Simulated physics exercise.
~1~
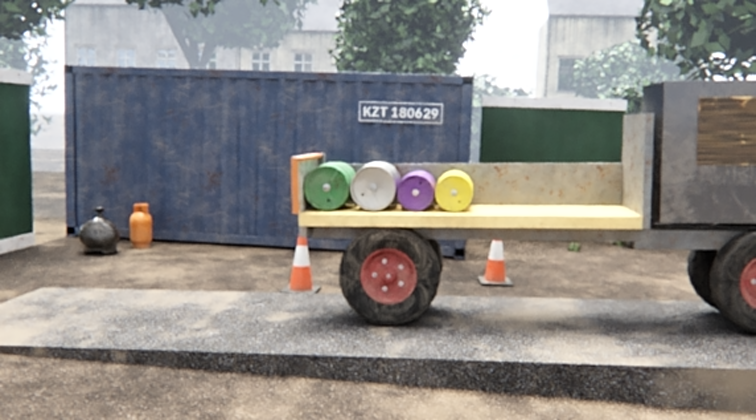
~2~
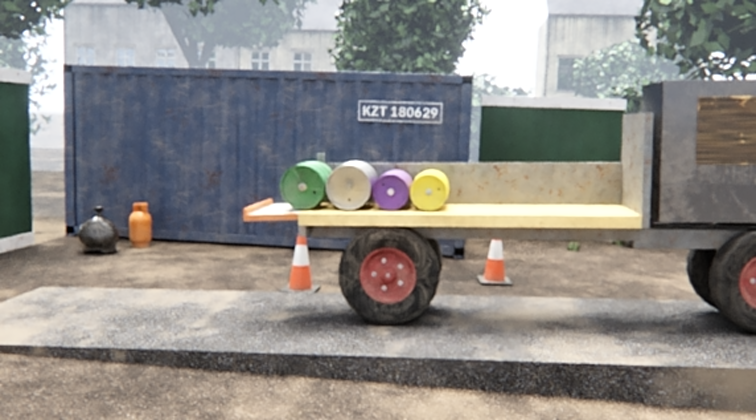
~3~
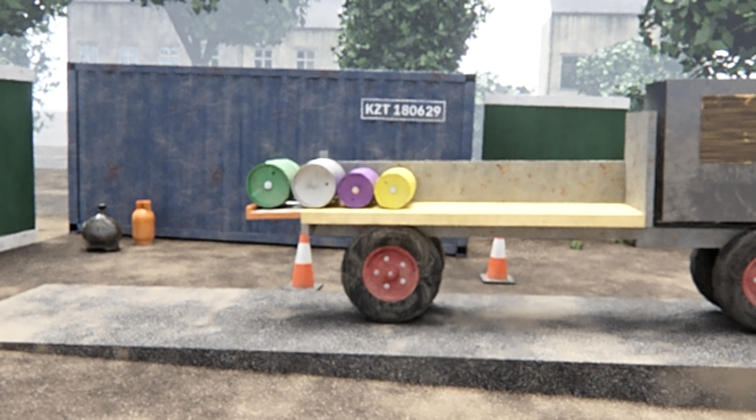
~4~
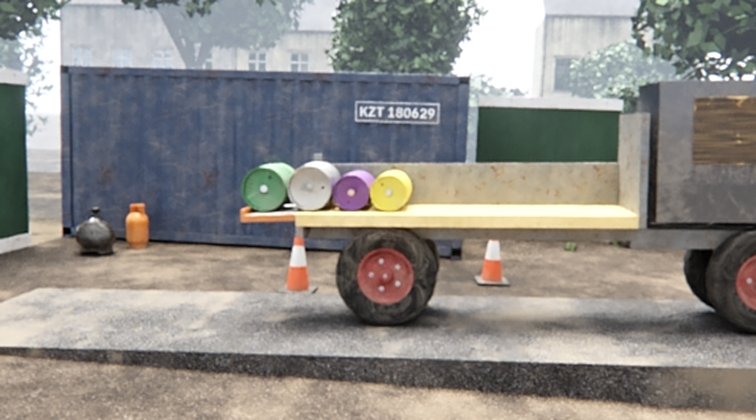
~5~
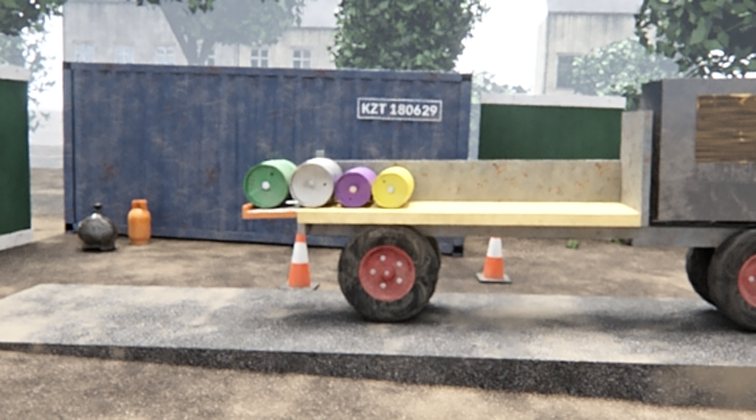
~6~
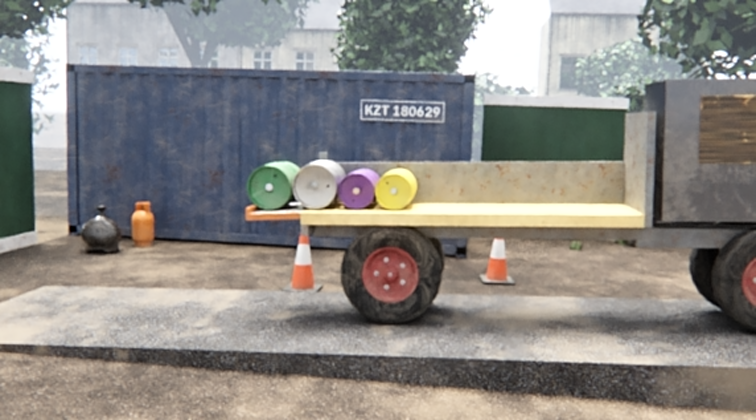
The orange tailgate swung down flat at the back of the truck bed, and four small drums, green, white, purple and yellow, rolled left together until the green one sat on the lowered gate, where they all stopped without any falling off.
